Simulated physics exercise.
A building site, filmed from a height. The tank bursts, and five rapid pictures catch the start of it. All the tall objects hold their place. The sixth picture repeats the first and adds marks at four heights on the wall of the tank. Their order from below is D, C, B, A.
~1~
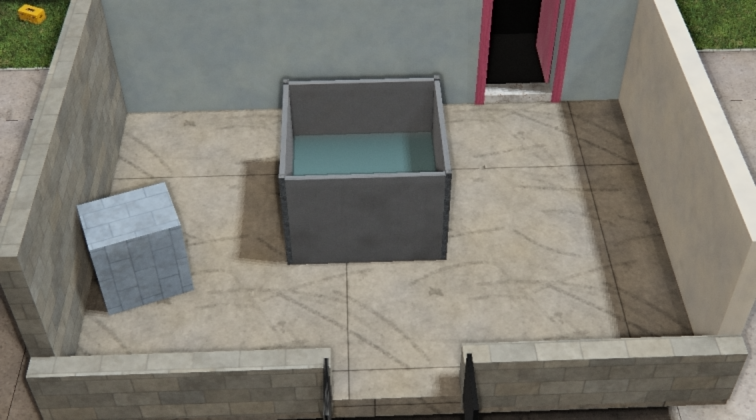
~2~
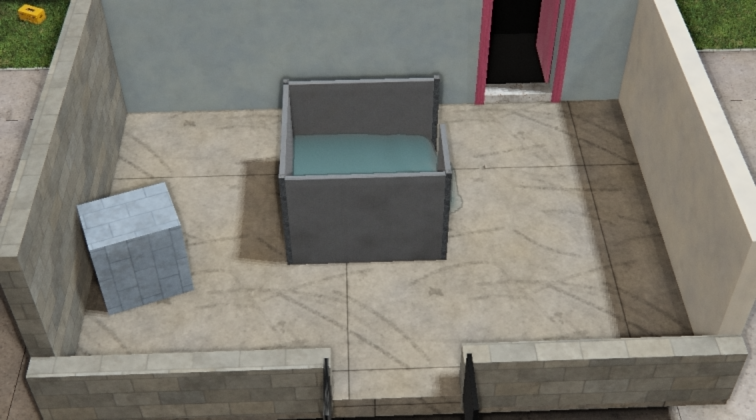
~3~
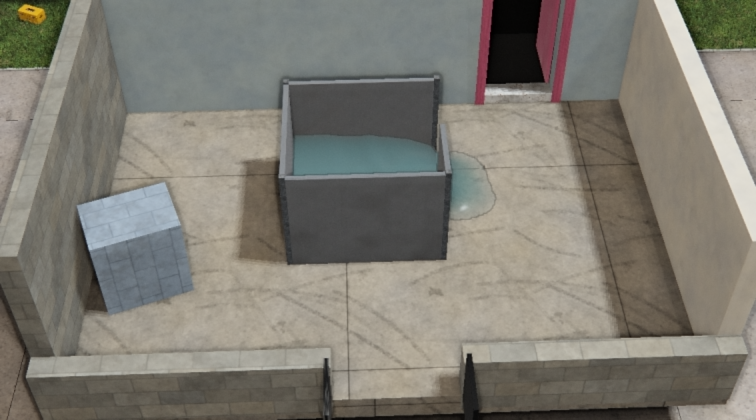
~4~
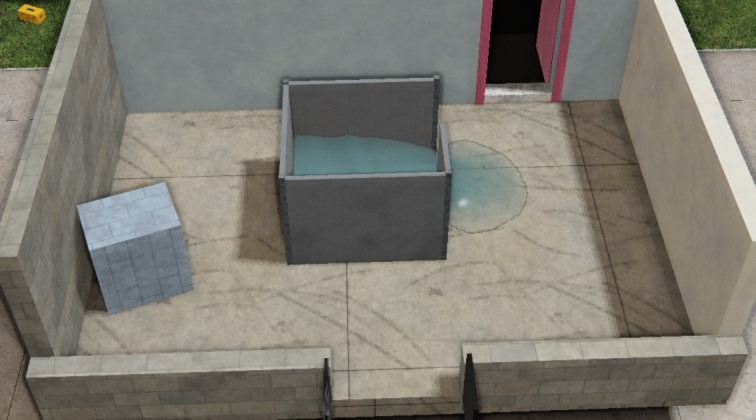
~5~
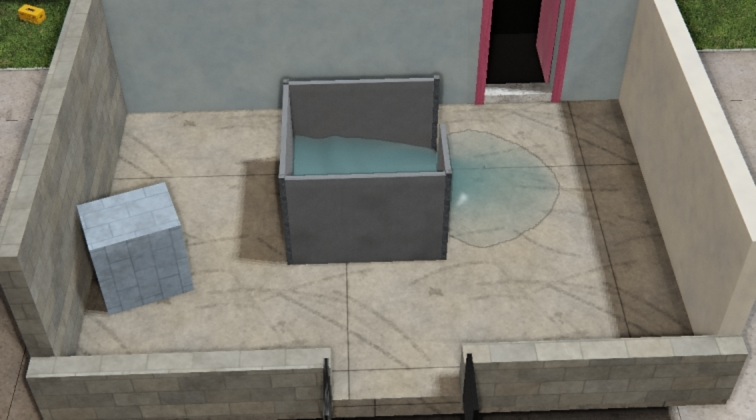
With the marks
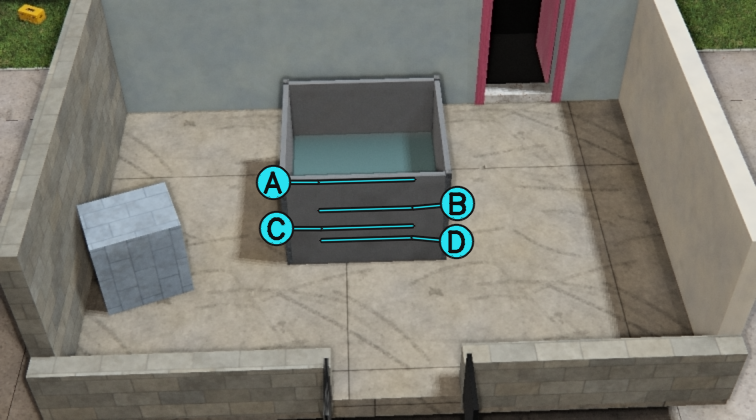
A gray tank's right side opens and water flows out, spreading rightward across the ground.
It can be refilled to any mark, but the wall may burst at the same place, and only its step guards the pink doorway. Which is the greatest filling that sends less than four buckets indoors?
Take C.
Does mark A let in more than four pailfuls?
Yes, that goes wrong.
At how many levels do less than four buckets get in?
Two of them.
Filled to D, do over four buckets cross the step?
No, that is safe.
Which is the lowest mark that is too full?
Mark B.
On the marked copy, A at (365, 180); B at (366, 209); C at (366, 227); D at (367, 239); from the bottom up D, C, B, A.
With A, dozens of bucketfuls pour in.
With B, about 11 bucketfuls get in.
With C, a bucket or two gets in.
With D, nothing gets over.
